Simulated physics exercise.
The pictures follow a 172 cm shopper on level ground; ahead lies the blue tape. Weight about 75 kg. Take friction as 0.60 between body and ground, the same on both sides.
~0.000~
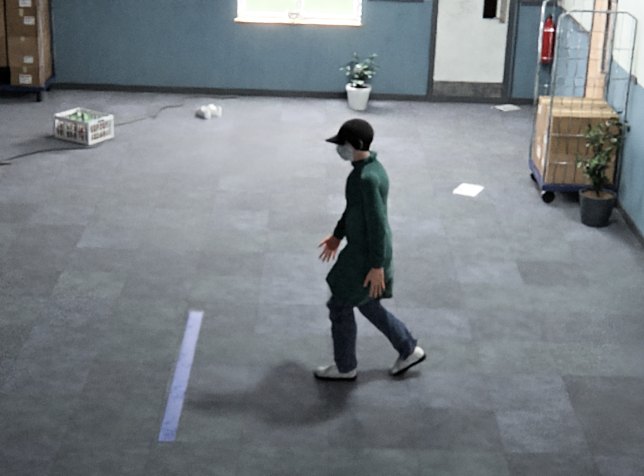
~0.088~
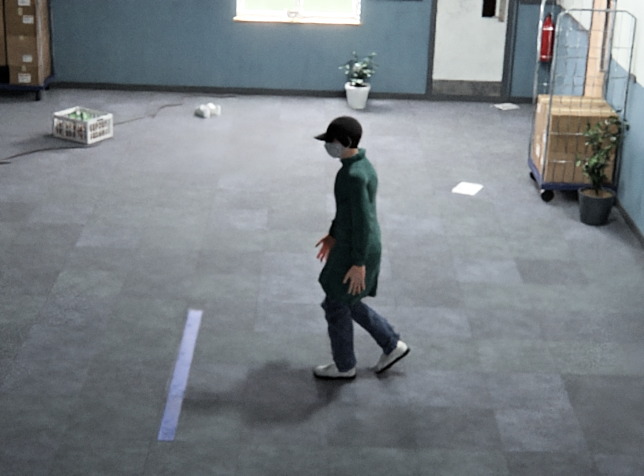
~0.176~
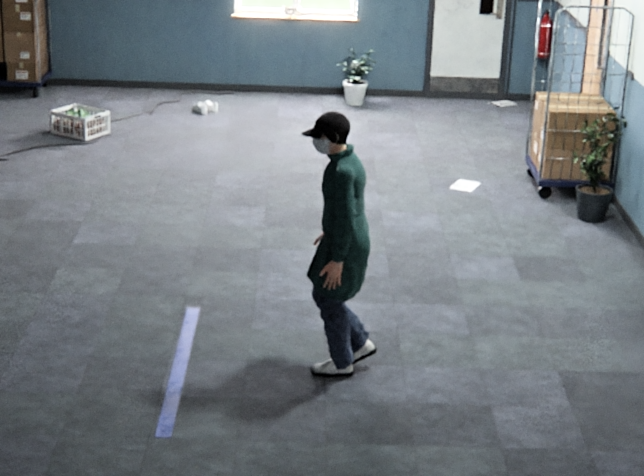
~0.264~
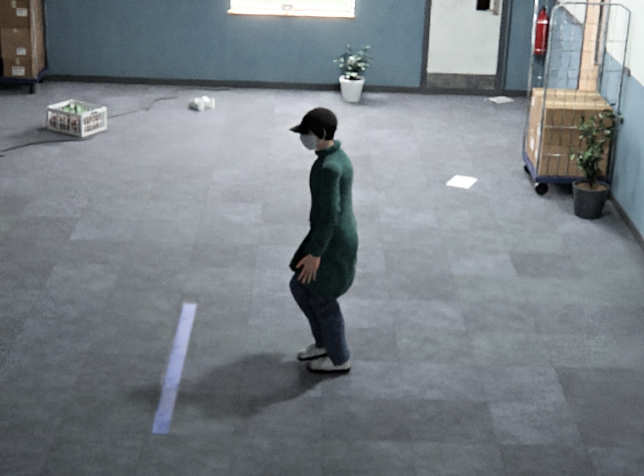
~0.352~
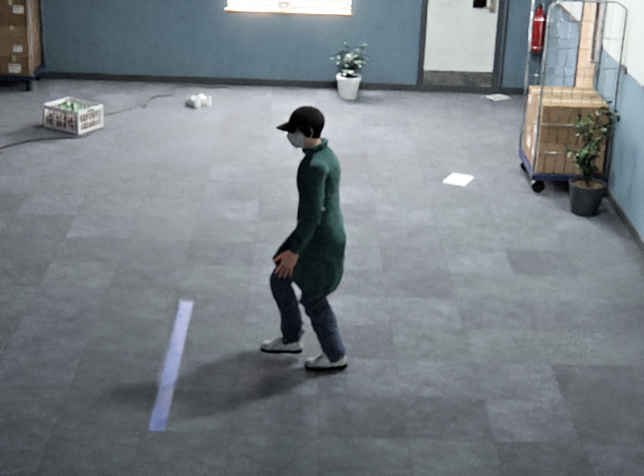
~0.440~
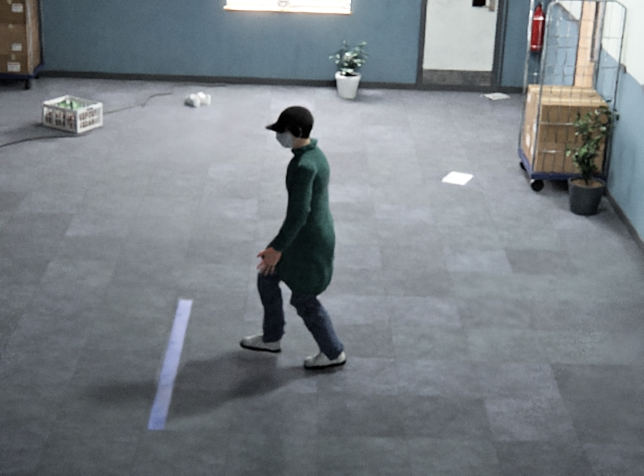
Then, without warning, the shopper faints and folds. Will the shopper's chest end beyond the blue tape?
Here the shopper's chest fails to pass the blue tape.
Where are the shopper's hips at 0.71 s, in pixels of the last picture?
Around (285, 271).
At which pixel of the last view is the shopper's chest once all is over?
At about (245, 295).
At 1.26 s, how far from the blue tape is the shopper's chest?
Some 45 cm short of it.
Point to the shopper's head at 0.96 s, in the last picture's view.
Near (217, 279).
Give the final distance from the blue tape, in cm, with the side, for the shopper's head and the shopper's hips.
Shopper's head 20 short, shopper's hips 70 short.
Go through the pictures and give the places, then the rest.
Shopper's chest (368, 192), shopper's hips (370, 246), shopper's head (362, 150), blue tape (174, 391), in the first frame.
Shopper's chest (357, 190), shopper's hips (359, 244), shopper's head (350, 147); hips 6 cm further on, in the second frame.
Shopper's chest (345, 186), shopper's hips (347, 239), shopper's head (338, 143); hips 12 cm further on, in the third frame.
Shopper's chest (332, 182), shopper's hips (335, 235), shopper's head (326, 139); hips 18 cm further on, in the fourth frame.
Shopper's chest (320, 180), shopper's hips (322, 233), shopper's head (313, 137); hips 23 cm further on, in the fifth frame.
Shopper's chest (309, 180), shopper's hips (311, 232), shopper's head (302, 137), blue tape (164, 380); hips 29 cm further on. Speed about 0.7 m/s, in the sixth frame.
After 0.71 s the shopper's chest is 63 cm short of the blue tape, near (276, 222) in the last picture's view; the shopper's hips 70 cm short of the blue tape.
After 0.96 s the shopper's chest is 54 cm short of the blue tape, near (259, 279) in the last picture's view.
After 1.26 s the shopper's chest is 46 cm short of the blue tape, near (248, 278) in the last picture's view; the shopper's hips 70 cm short of the blue tape.
At rest, 2.0 s, shopper's hips stop short of the blue tape; shopper's head stops short of the blue tape; shopper's chest stops short of the blue tape.
